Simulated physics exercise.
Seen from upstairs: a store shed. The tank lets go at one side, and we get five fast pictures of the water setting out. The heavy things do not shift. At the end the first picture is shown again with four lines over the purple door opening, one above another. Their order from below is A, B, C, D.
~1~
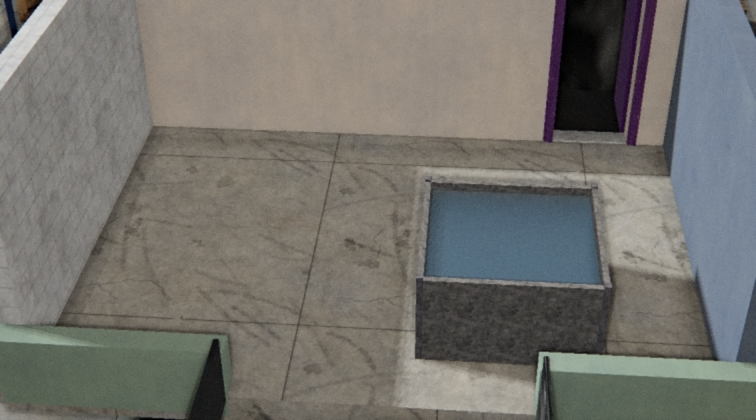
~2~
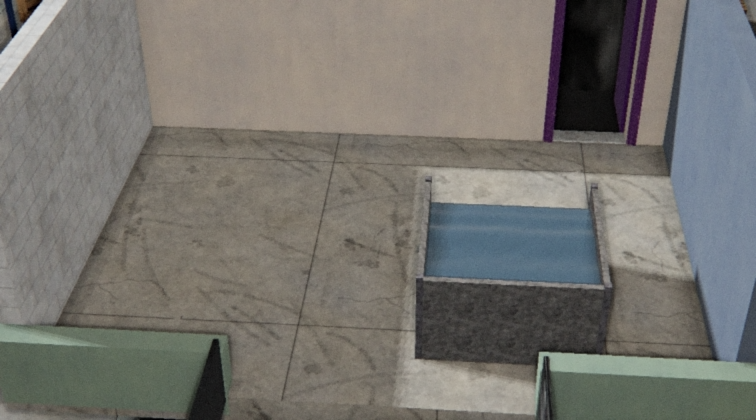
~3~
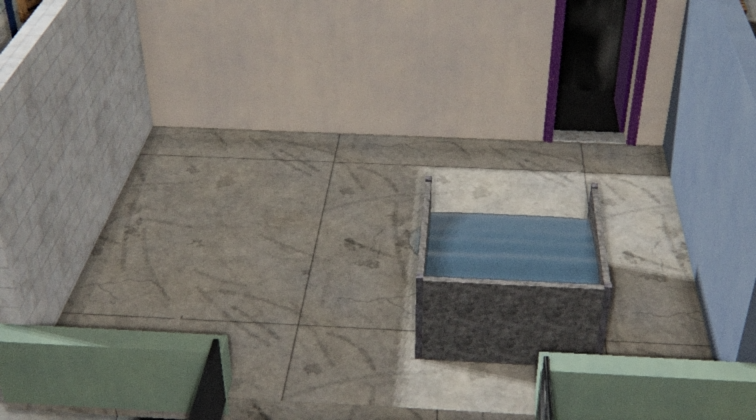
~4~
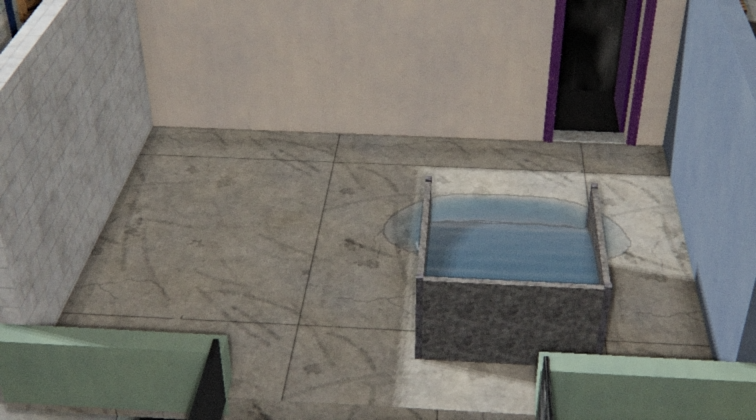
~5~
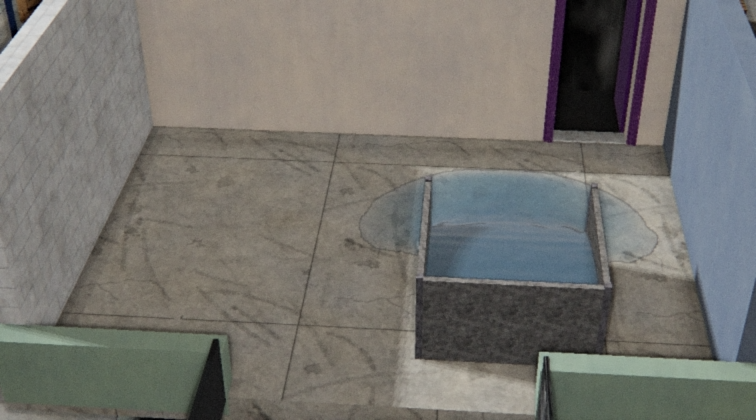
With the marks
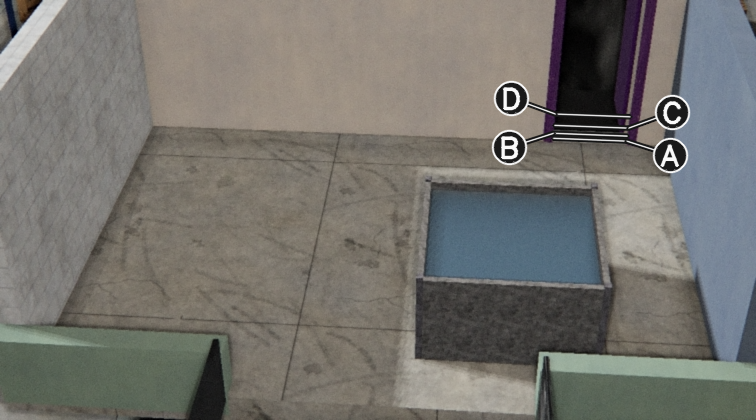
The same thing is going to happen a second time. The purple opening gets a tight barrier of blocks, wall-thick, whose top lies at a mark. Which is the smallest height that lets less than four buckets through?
Choose D.
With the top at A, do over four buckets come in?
Yes, it does.
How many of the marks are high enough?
One of the four.
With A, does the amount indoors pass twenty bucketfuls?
Yes, clearly.
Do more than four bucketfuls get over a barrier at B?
Yes, that goes wrong.
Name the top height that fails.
Height C.
In white, A at (589, 139); B at (590, 134); C at (591, 126); D at (592, 115); from the bottom up A, B, C, D.
With A, dozens of bucketfuls pour in.
With B, dozens of bucketfuls pour in.
With C, about 9 bucketfuls get in.
With D, a splash gets over, under a bucket.
